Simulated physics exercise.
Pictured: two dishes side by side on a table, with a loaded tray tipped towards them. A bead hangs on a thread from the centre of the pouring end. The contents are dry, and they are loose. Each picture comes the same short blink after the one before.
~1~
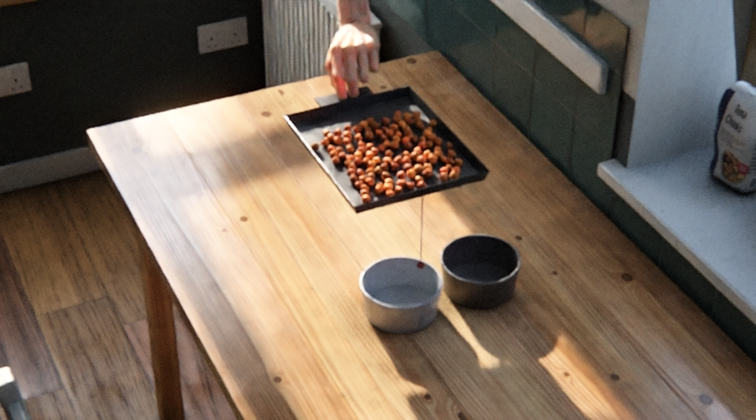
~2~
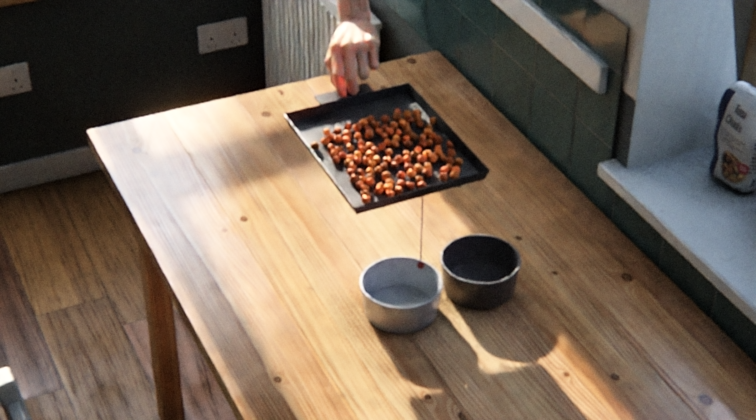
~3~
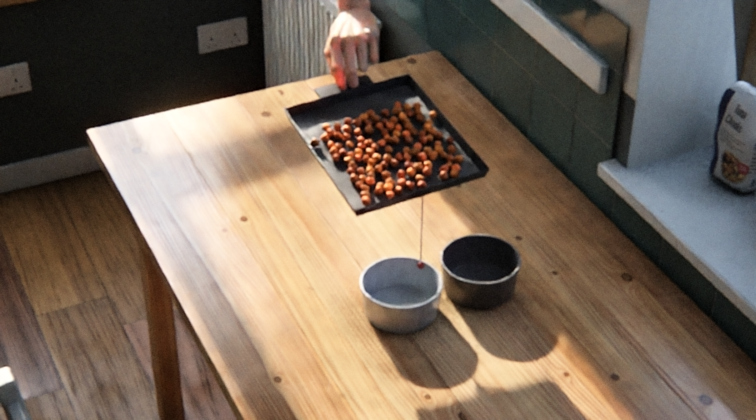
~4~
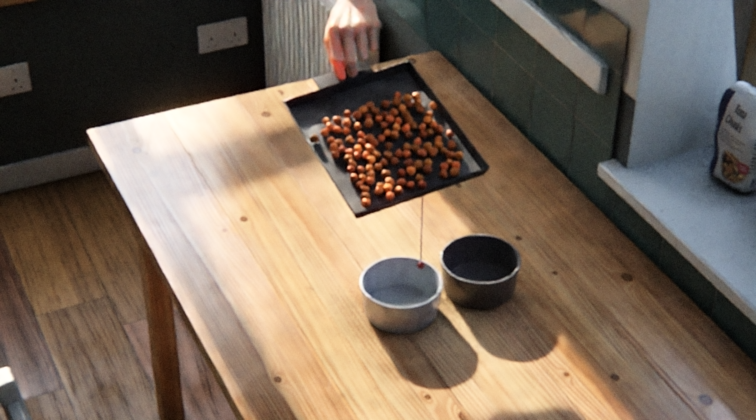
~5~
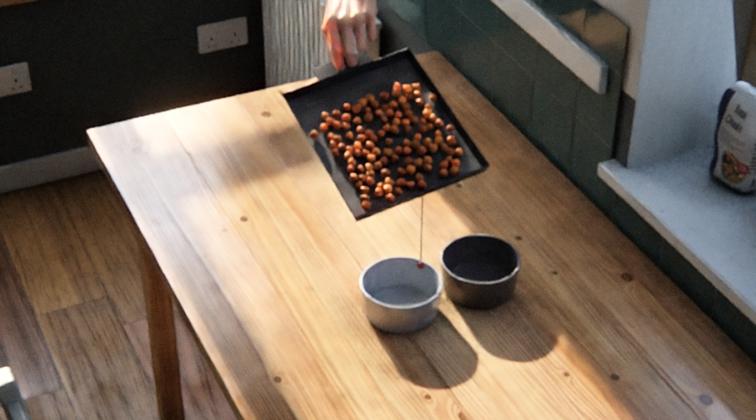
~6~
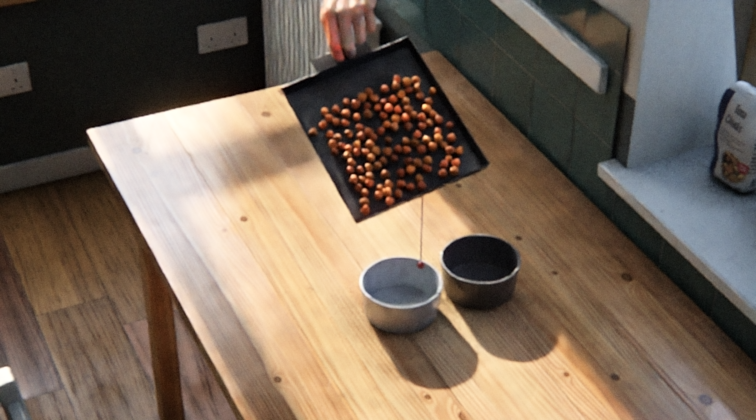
A dark tray of small reddish-brown nuts, held by a hand at its far edge, tilts gradually towards two round dishes on a wooden table, its near edge dipping slightly at the left corner while the dishes stay still.
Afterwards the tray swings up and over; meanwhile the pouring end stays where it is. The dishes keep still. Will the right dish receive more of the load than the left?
The left-side dish receives more.
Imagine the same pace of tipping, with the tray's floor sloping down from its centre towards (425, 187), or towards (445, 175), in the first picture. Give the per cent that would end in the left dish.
Near 10 % and 10 %.
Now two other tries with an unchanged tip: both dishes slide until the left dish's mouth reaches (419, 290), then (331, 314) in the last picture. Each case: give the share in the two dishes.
You'd get near 30 percent first and near 60 percent next.
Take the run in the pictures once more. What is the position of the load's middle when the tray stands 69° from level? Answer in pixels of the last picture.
The centre of the load shows up near (380, 174) in the last view.
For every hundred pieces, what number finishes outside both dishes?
Share outside: Near 50 %.
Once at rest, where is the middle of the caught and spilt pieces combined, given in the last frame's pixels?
Close to (378, 314) in the last picture.
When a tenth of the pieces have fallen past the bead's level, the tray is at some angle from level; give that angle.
Roughly 100 degrees.
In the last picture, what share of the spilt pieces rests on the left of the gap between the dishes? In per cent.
Around 90 per cent, give or take.
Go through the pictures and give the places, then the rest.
The first frame shows corners of the pouring end at (357, 204) and (485, 170), level; middle of the load at (389, 154), coated peanuts; left dish at (419, 316); right dish at (499, 292); bead on its thread at (421, 265).
The second frame shows corners of the pouring end at (356, 205) and (485, 169), level; middle of the load at (389, 153).
The third frame shows corners of the pouring end at (356, 207) and (485, 168), tipped barely, lowest at the left corner; middle of the load at (389, 150).
The fourth frame shows corners of the pouring end at (356, 211) and (485, 166), tipped a little, lowest at the left corner; middle of the load at (389, 146).
The fifth frame shows corners of the pouring end at (356, 214) and (485, 164), tipped clearly, lowest at the left corner; middle of the load at (389, 142).
The sixth frame shows corners of the pouring end at (356, 218) and (485, 162), tipped clearly, lowest at the left corner; middle of the load at (388, 141); left dish at (419, 316); right dish at (499, 292).
Soon after the last picture, tray tipped steeply; nearly all on the tray; a stray few in the air.
A little later, tray tipped past a quarter turn; about a quarter on the tray; a small part in the left dish; a small part outside both; about half in the air.
Later still, tray tipped past a quarter turn; about half in the left dish; about half outside both.
At rest, tray tipped past a quarter turn; about half in the left dish; none in the right dish; about half outside both.
